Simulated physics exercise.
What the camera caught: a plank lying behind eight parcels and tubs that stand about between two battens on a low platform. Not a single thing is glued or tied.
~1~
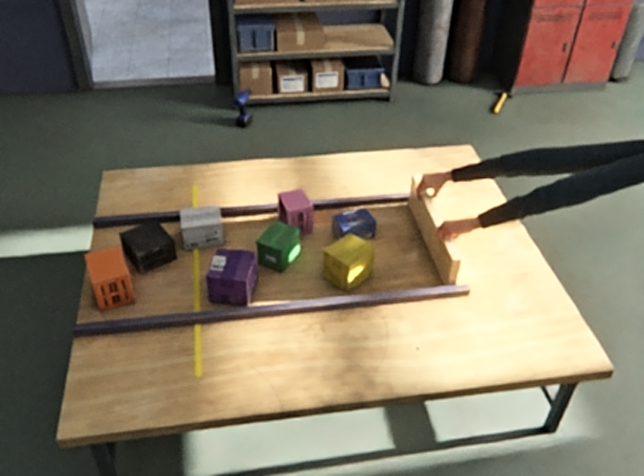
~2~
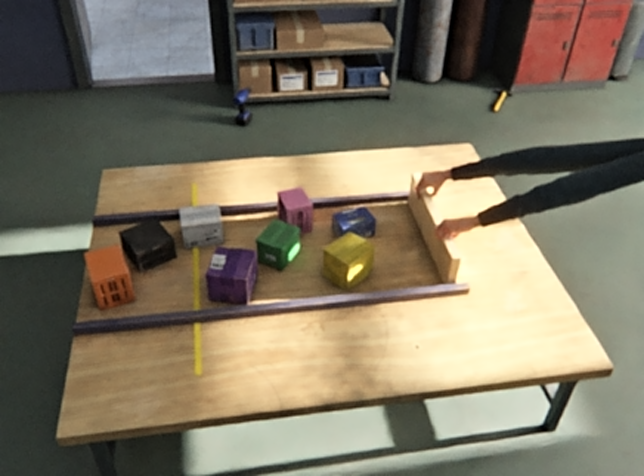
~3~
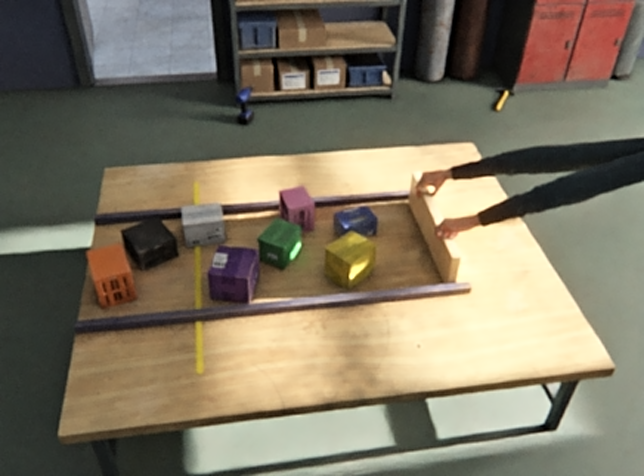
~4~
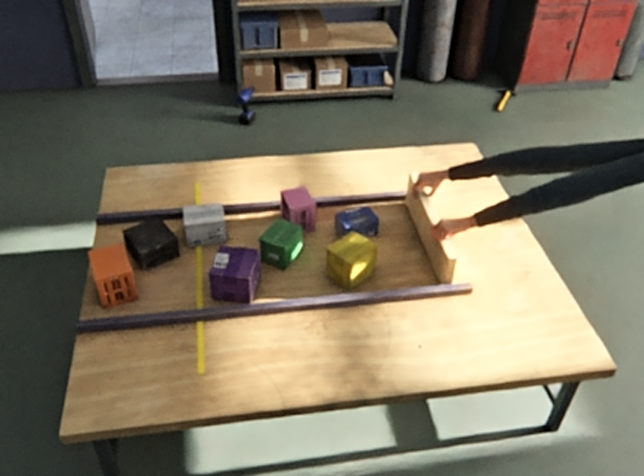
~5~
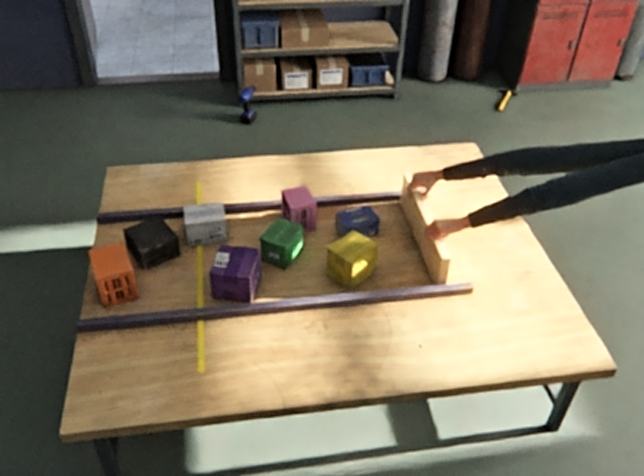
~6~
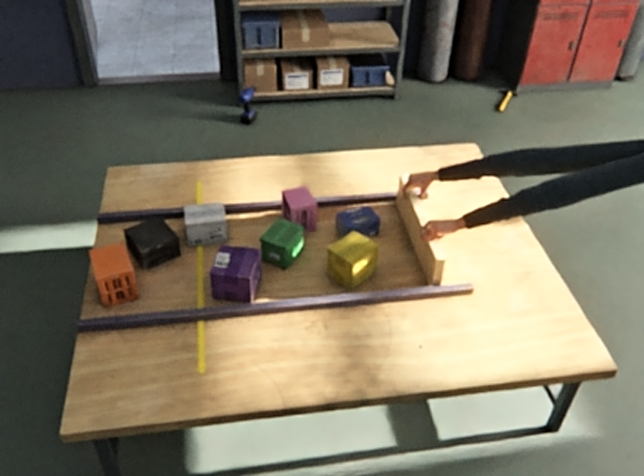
A plank held upright by two hands at the right end of a wooden table stays nearly still at first, then slides slightly left between two dark battens. Ahead of it, the eight scattered boxes and crates, including yellow, green, purple and orange ones, show no clear movement of their own.
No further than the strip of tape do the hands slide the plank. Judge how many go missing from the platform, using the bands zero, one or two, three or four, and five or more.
In the end, the drop-off count sits at nought.
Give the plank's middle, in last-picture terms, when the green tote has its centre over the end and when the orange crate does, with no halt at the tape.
Estimated middle: (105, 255), and (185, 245) for the other.
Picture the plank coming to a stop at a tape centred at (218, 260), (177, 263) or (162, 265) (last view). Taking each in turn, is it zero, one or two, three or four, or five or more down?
Well, it comes out as not one, either one or two and one or two, in that order.
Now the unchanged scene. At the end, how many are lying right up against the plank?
It ends up touching 3.
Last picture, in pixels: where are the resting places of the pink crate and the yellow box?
The pink crate comes to rest at (182, 213), and the yellow box comes to rest at (181, 288).
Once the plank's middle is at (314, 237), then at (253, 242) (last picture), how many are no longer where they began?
By then 4, and later 6.
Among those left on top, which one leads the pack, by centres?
Answer: The orange crate.
A little later, none off yet; orange crate at rest near (114, 274); black crate at rest near (152, 243); white parcel at rest near (206, 224).
Next, none off yet; orange crate at rest near (115, 275); black crate shifted a little near (150, 245); white parcel shifted about its own width near (182, 224).
When it is over, the number that fall off is zero.
